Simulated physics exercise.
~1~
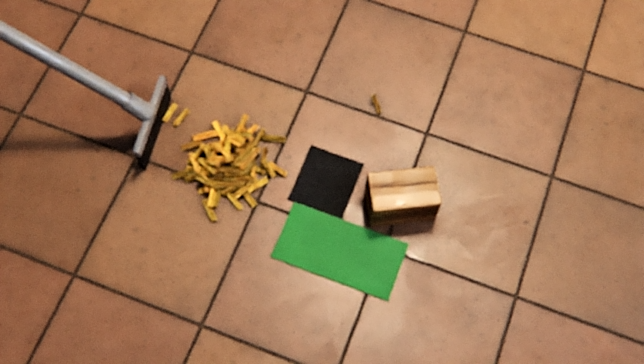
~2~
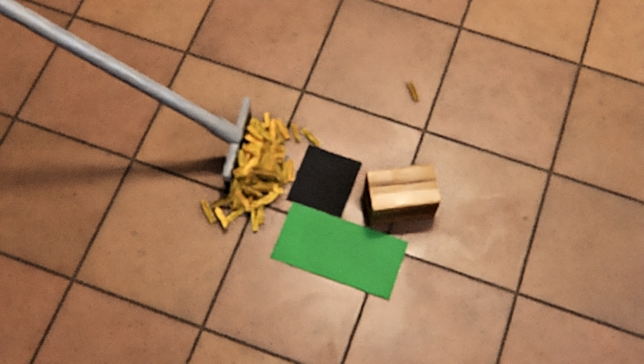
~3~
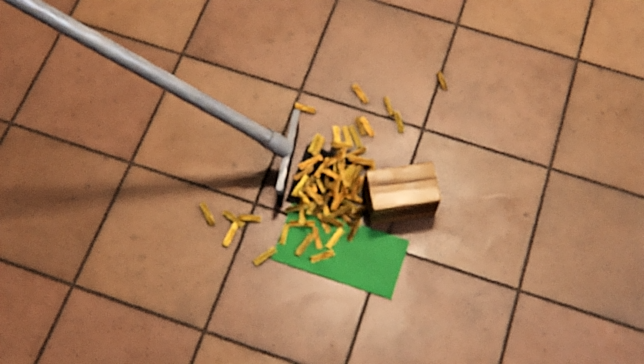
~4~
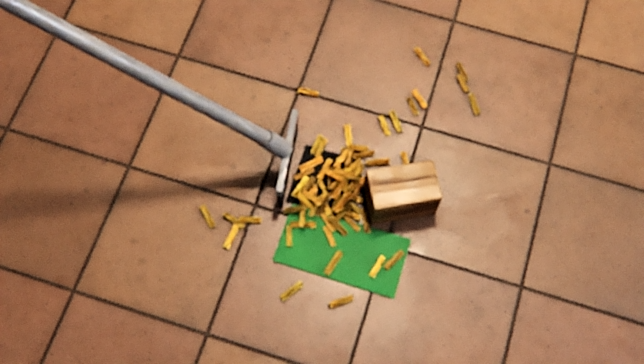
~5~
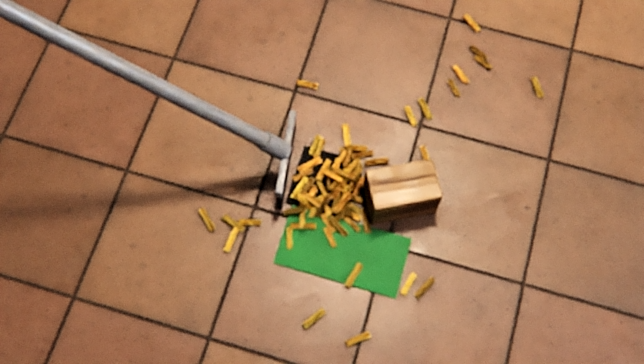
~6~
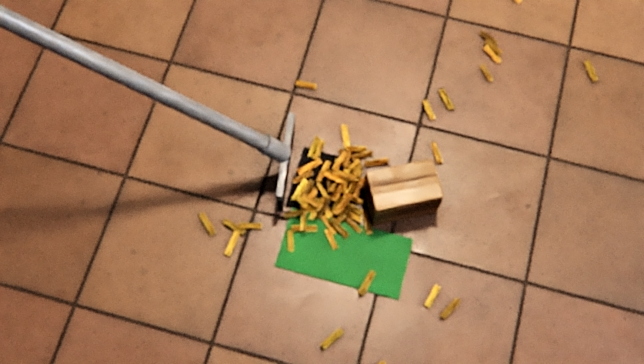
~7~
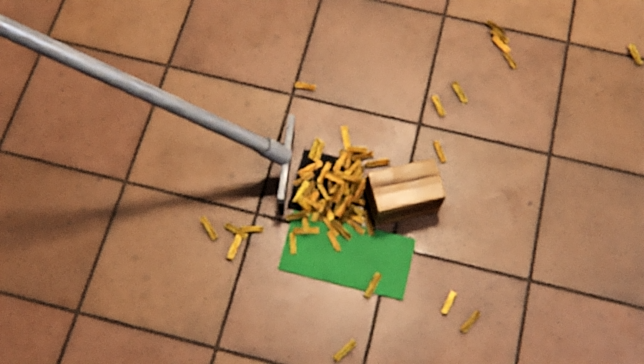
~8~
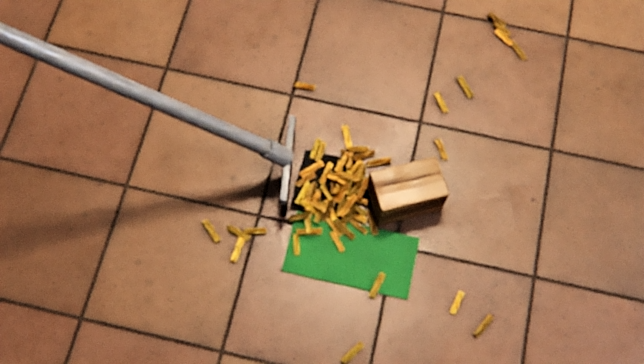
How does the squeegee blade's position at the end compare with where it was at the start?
It starts at the upper left, to the left of the pasta pile and well away from the mats. By the end it is farther right and slightly lower, close to the left side of the black mat.
